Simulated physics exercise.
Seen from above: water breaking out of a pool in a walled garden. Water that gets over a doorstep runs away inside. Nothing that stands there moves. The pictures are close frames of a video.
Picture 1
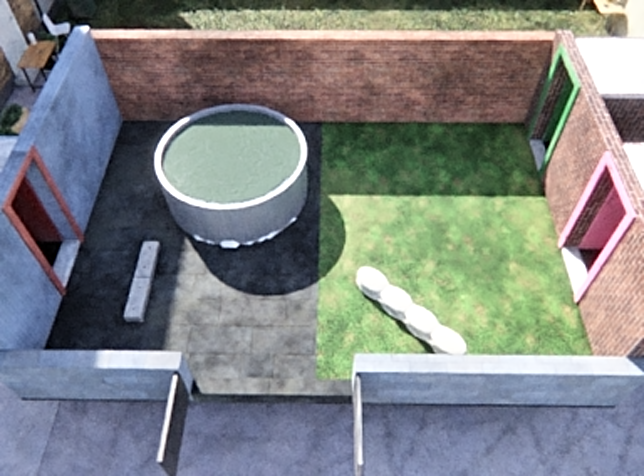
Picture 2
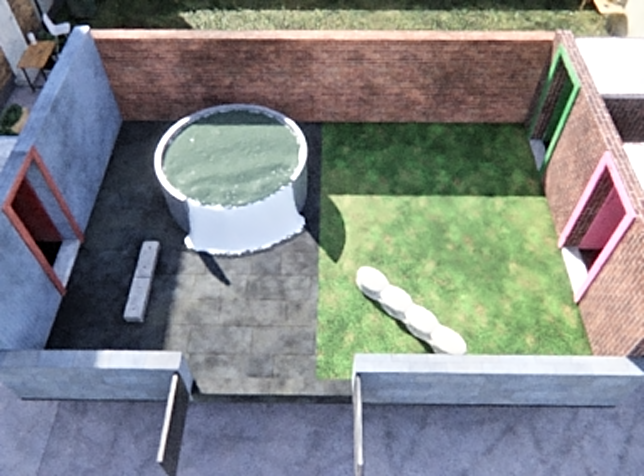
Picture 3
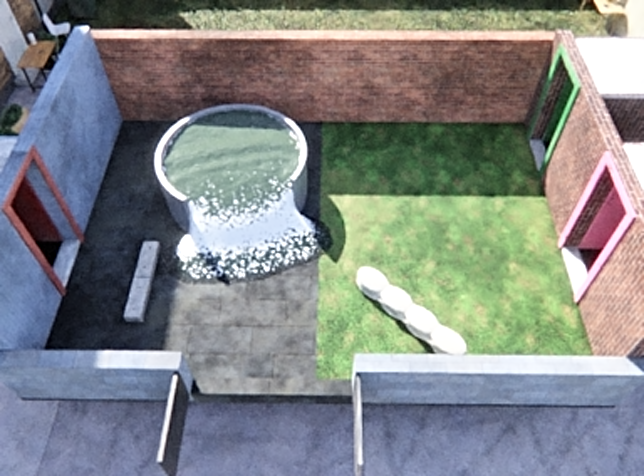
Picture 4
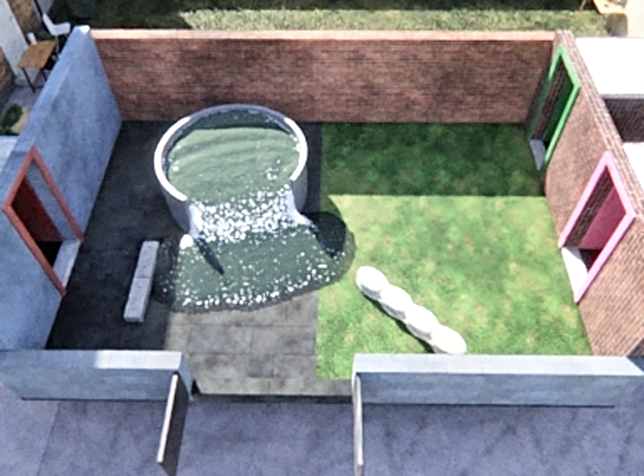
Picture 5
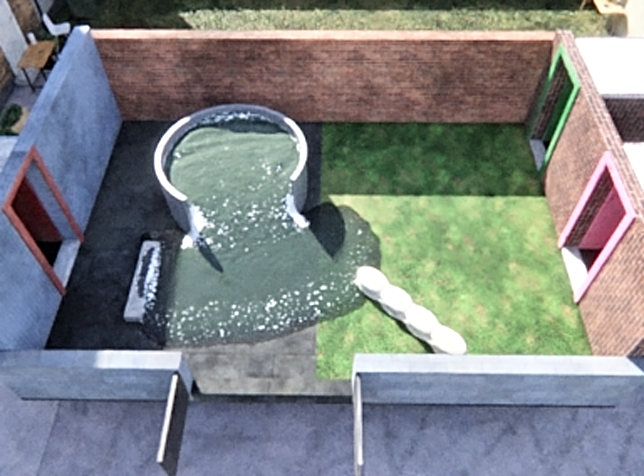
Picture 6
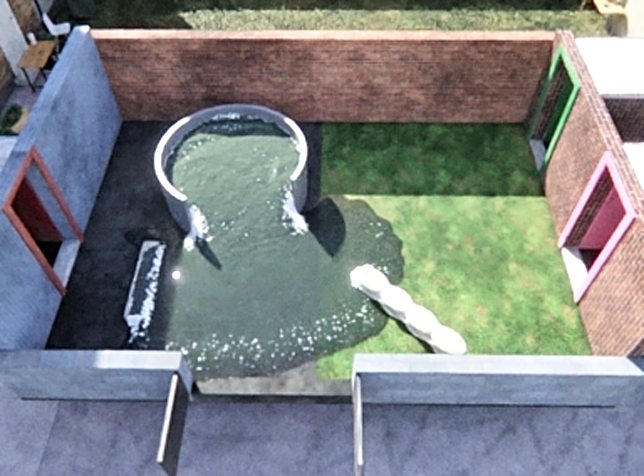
Water bursts from the front of a round pool and spreads across the walled garden.
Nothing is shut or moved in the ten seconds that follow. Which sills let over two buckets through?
In the end: The pink door admits no more than that; the green door admits no more than that; the red door admits no more than that.
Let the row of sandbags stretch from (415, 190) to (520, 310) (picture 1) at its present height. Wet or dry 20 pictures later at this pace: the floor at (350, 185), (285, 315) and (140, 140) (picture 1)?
One after the other: Dry, awash, no water.
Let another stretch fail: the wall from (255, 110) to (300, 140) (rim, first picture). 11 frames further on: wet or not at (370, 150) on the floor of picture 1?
There: Awash.
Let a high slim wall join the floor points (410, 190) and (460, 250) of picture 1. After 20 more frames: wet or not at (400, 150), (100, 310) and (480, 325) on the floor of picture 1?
In that order: Not flooded, under water, awash.
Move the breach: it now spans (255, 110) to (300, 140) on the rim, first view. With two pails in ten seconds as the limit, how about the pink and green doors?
My reading: Pink floods; green takes more.
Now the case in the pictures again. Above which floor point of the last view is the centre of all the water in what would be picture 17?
At about (253, 258).
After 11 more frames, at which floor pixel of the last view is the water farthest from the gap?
Around (532, 380).
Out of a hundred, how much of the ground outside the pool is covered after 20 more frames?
Roughly 60 per cent.
A moment on, water covers 35 % of the floor; the pink door not reached, the green door not reached, the red door not reached.
Next, water covers 40 % of the floor; the pink door not reached, the green door not reached, the red door wet at the sill, nothing in.
Then, water covers 60 % of the floor; the pink door not reached, the green door not reached, the red door wet at the sill, nothing in.
Later, water covers 75 % of the floor; the pink door wet at the sill, nothing in, the green door not reached, the red door wet at the sill, nothing in.
In the end, water covers 90 % of the floor; the pink door wet at the sill, nothing in, the green door not reached, the red door wet at the sill, nothing in.
